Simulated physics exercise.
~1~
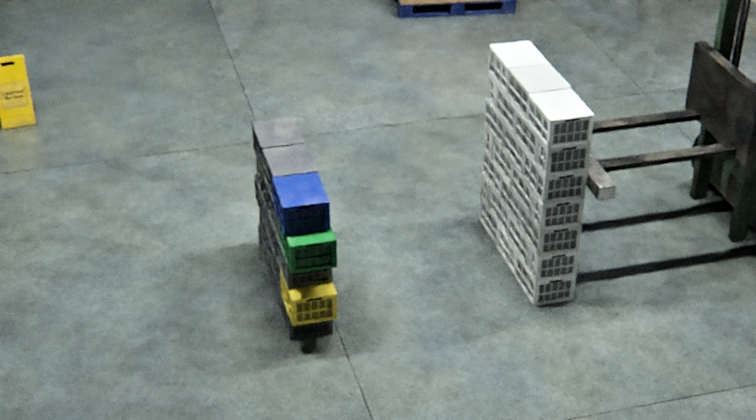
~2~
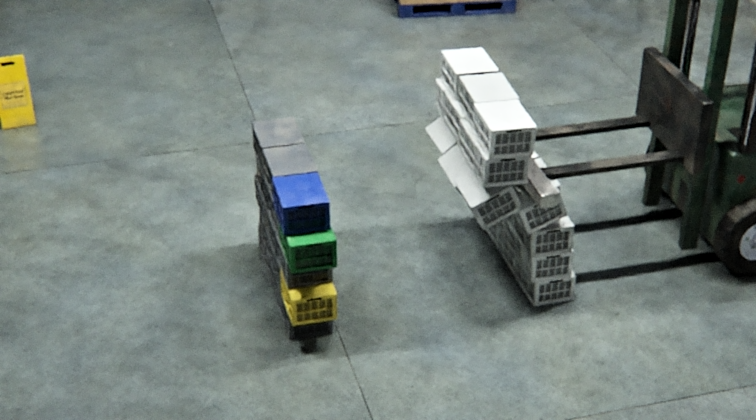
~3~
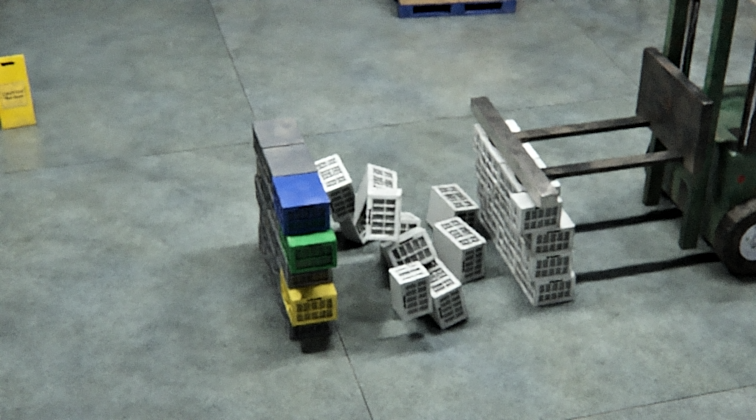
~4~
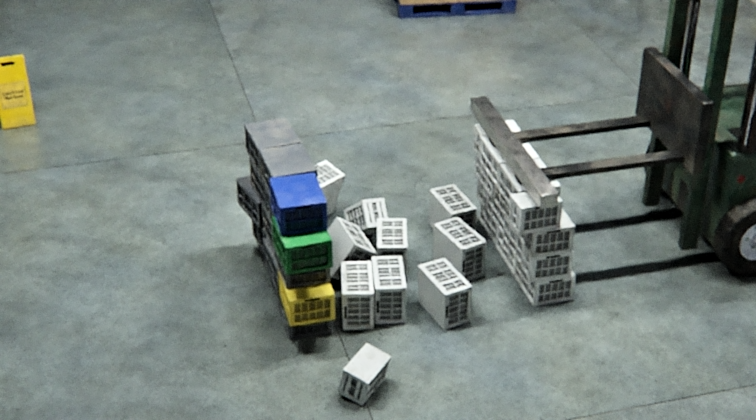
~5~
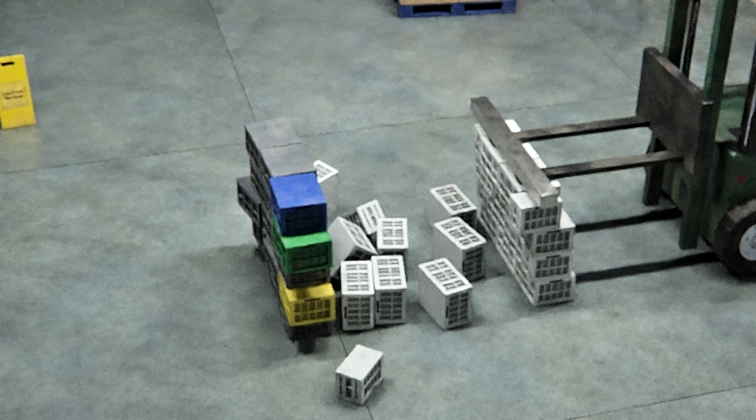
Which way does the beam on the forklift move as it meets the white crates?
The beam moves to the left, pushing into the wall of white crates.
